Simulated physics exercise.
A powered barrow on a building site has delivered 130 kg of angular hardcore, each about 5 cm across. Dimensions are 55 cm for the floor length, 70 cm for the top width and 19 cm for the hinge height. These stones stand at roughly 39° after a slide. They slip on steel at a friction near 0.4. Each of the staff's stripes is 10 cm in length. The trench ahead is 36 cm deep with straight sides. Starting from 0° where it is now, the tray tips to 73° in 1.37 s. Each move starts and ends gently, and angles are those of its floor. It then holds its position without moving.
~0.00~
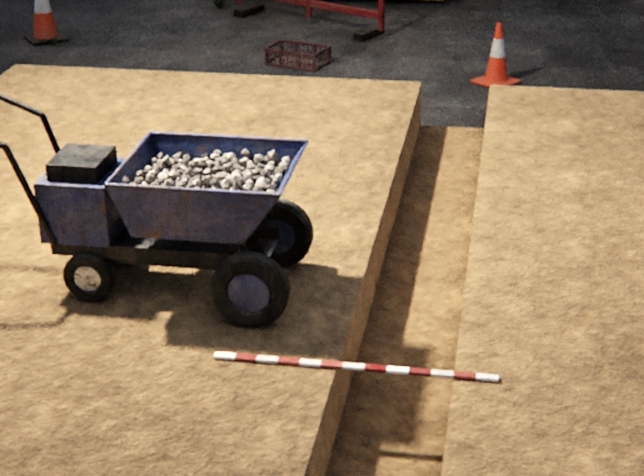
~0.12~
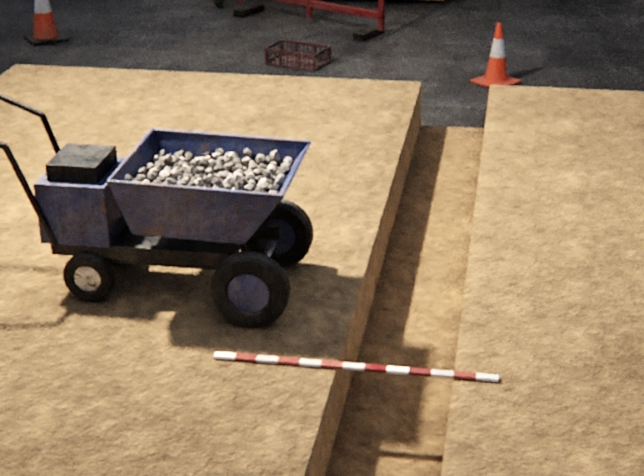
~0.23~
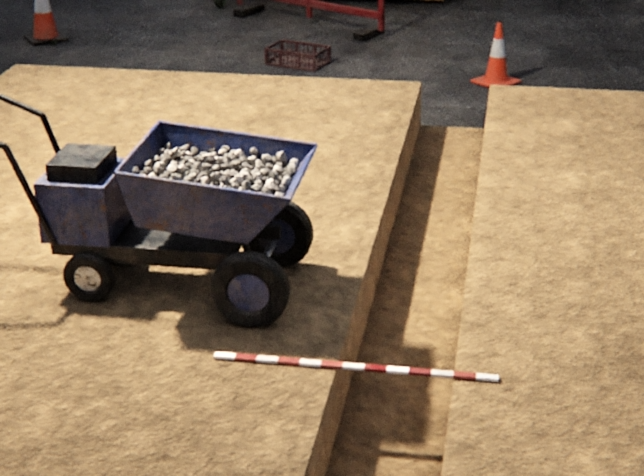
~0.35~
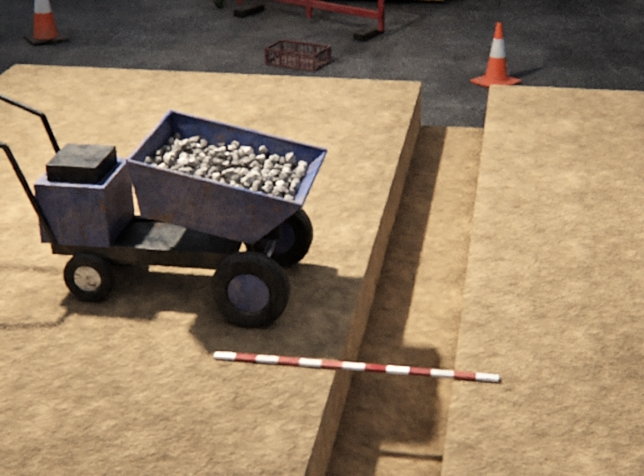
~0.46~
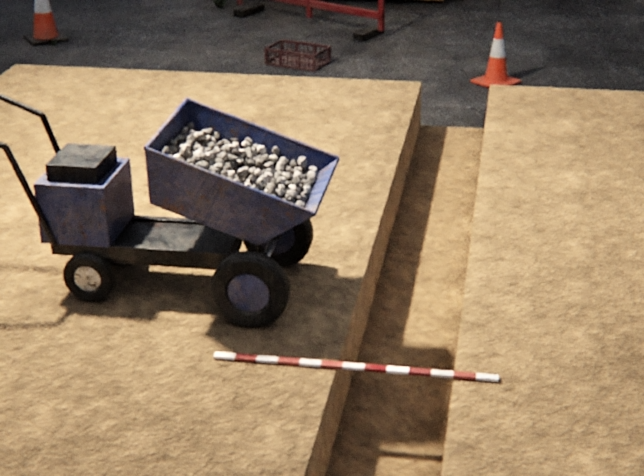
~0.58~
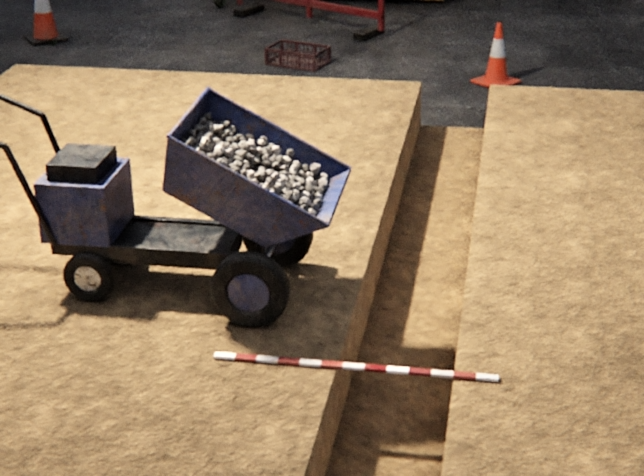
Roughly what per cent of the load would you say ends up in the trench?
I'd say 86 per cent ends up in the trench.
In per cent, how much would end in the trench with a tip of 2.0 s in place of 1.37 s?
With that timing, about 85 per cent.
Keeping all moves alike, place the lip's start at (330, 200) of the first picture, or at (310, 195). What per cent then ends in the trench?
First some 75, then 85 per cent.
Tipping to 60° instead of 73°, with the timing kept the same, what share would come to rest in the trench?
Then about 20 per cent.
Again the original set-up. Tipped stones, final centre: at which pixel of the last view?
I'd put it close to (411, 356).
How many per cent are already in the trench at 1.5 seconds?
By that point it's something like 20 in a hundred.
After 1.0 s the floor is at 62°; 100 % in the tray; the foremost stones are at (356, 249).
After 1.5 s the floor is at 73°; 81 % in the tray, 19 % in the trench; the foremost stones are at (446, 335).
After 1.8 s the floor is at 73°; 51 % in the tray, 49 % in the trench; the foremost stones are at (455, 357).
After 3.8 s the floor is at 73°; 14 % in the tray, 86 % in the trench; the foremost stones are at (455, 356).
